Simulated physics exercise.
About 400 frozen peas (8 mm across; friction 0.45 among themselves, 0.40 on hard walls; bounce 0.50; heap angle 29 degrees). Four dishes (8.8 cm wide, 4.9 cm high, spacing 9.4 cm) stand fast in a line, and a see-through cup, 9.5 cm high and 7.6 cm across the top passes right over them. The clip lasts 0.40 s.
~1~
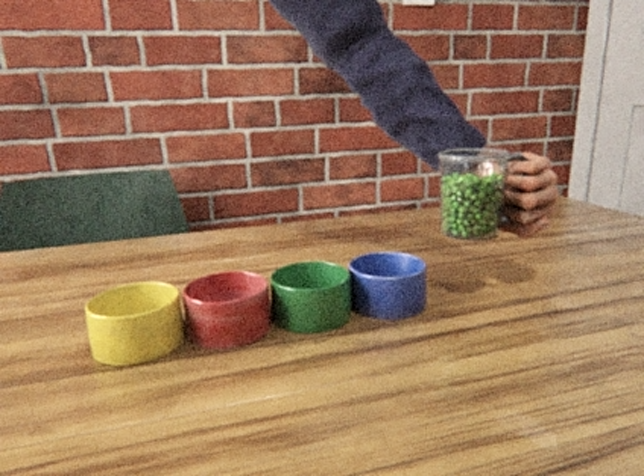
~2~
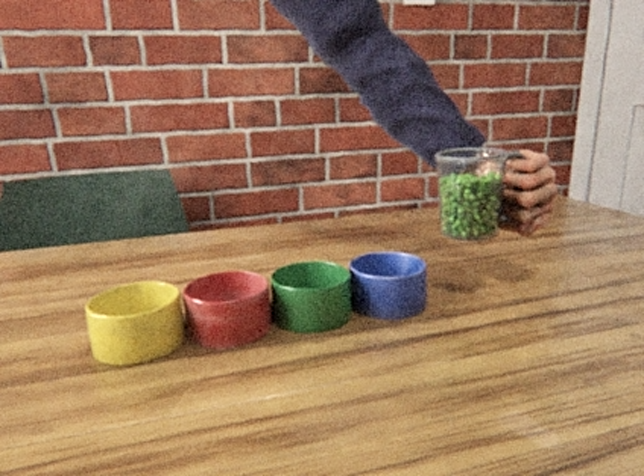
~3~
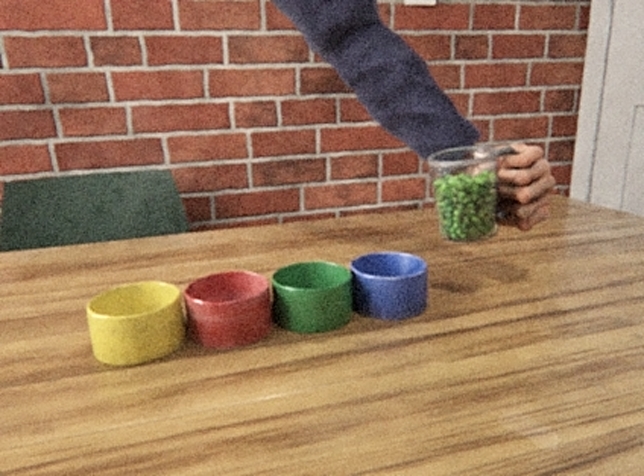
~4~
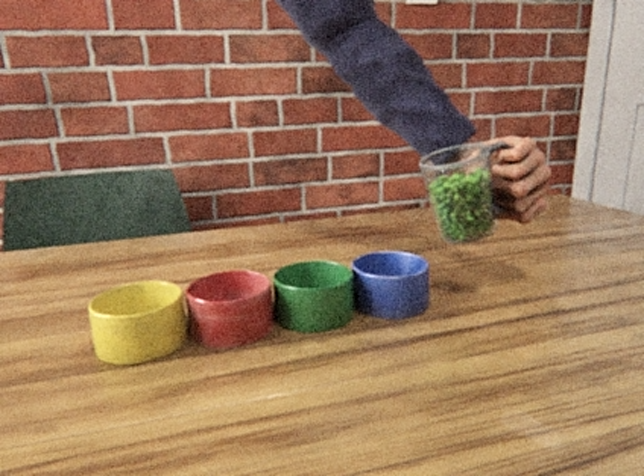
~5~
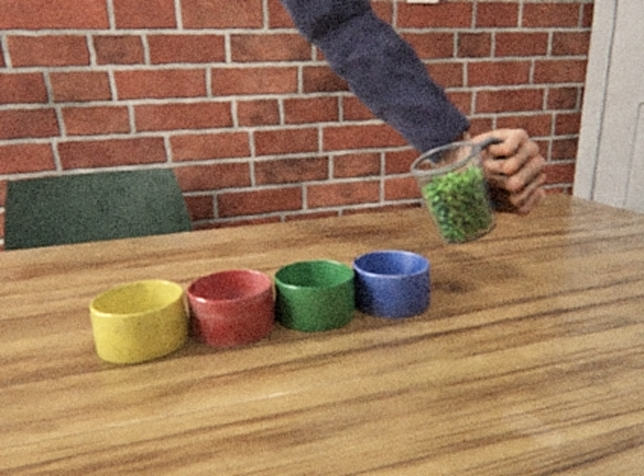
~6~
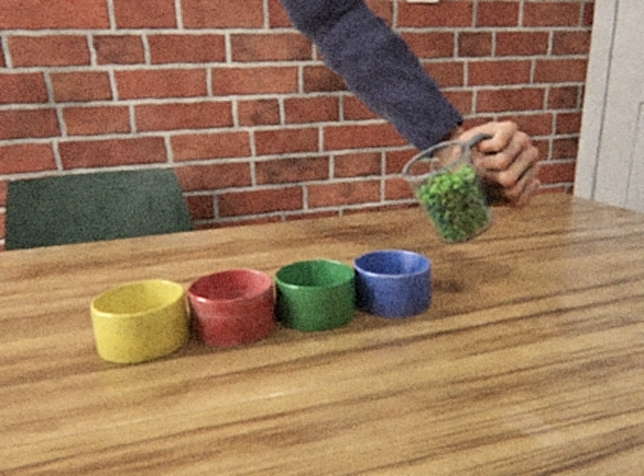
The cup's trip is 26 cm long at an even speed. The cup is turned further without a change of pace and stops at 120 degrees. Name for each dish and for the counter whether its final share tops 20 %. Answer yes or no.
Red: No, blue: No, green: Yes, yellow: No, counter: No.
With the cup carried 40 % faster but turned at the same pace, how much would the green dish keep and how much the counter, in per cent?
In that case green 10, counter 10.
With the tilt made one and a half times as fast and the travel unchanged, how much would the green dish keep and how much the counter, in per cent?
In that case green 60; counter 20.
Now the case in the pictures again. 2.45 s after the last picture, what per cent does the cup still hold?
About 0 per cent.
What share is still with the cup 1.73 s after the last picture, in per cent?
About 0 per cent.
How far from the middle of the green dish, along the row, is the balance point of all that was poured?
Some 1 cm to the left.
Then, 1.04 s after the last picture, tilt 112 degrees; cup holds 70 %, green 30 %.
Then, 1.73 s after the last picture, tilt 120 degrees; cup holds 0 %, green 90 %.
Then, 2.45 s after the last picture, tilt 120 degrees; cup holds 0 %, green 90 %.
In the end, red 0 %, blue 0 %, green 90 %, yellow 0 %, counter 10 %.
